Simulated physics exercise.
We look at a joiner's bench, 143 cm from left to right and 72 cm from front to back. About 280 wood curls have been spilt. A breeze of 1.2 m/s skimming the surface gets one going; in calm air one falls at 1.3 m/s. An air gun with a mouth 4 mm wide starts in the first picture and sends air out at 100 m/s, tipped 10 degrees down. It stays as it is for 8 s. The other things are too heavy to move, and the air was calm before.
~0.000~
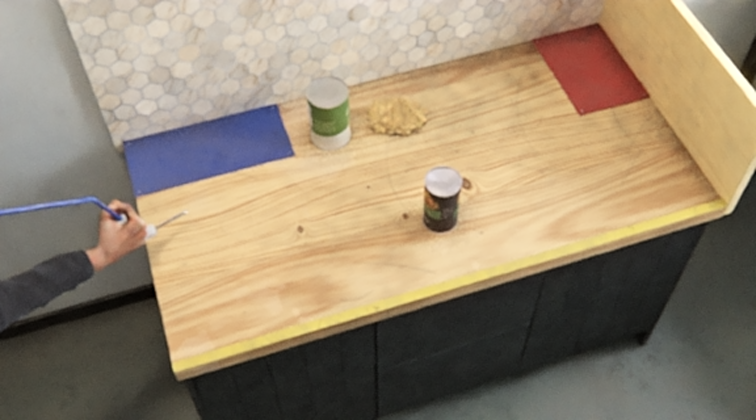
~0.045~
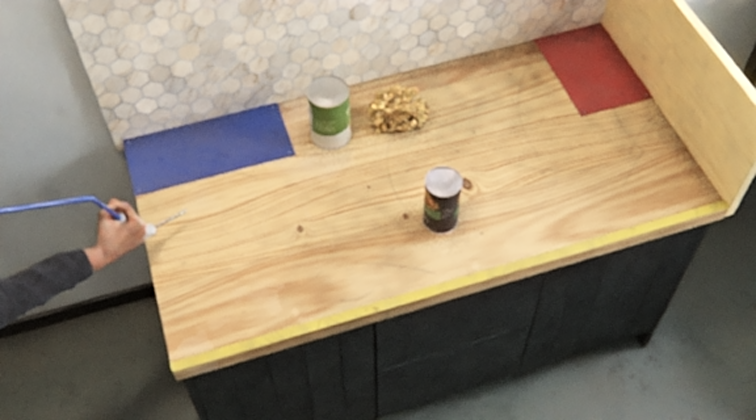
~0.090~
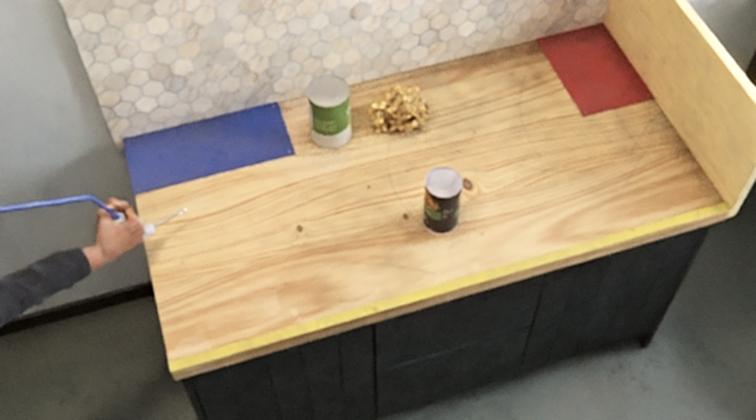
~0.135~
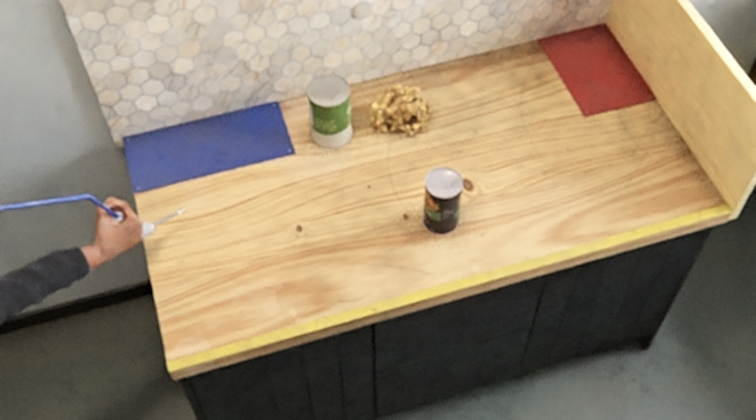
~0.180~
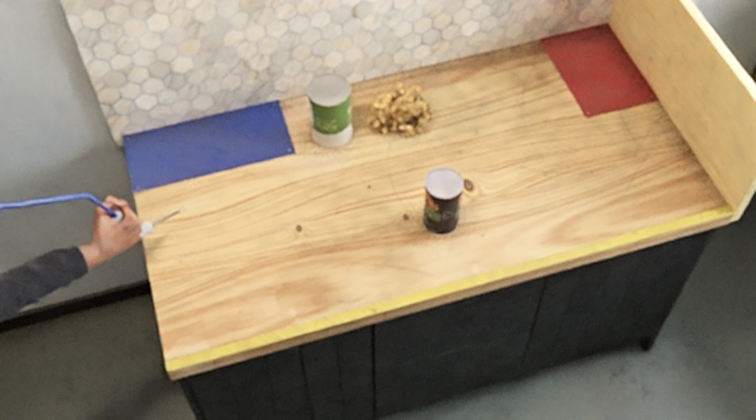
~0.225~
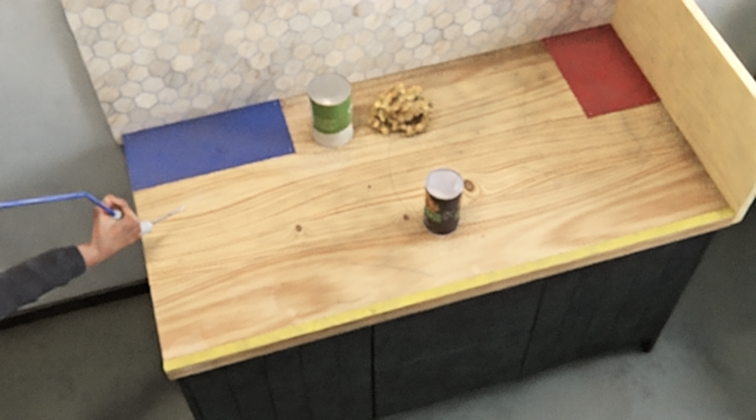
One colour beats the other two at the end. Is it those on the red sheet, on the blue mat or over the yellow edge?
The biggest group is at the red one.
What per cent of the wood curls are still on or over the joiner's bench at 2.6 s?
Near 100 %.
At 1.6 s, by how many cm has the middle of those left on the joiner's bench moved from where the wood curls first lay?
About 5 cm.
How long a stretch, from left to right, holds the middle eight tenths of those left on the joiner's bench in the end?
About 70 cm.
After 1.6 s, 29 % are on the red sheet, 0 % on the blue mat and 0 % over the yellow edge; the middle of those still in play is near (421, 105); 14 % have settled or left.
After 2.6 s, 35 % are on the red sheet, 0 % on the blue mat and 0 % over the yellow edge; the middle of those still in play is near (420, 103); 20 % have settled or left.
After 4.4 s, 46 % are on the red sheet, 0 % on the blue mat and 0 % over the yellow edge; the middle of those still in play is near (534, 68); 26 % have settled or left.
After 8.0 s, at the end, 52 % are on the red sheet, 0 % on the blue mat and 0 % over the yellow edge; the middle of those still in play is near (575, 58).
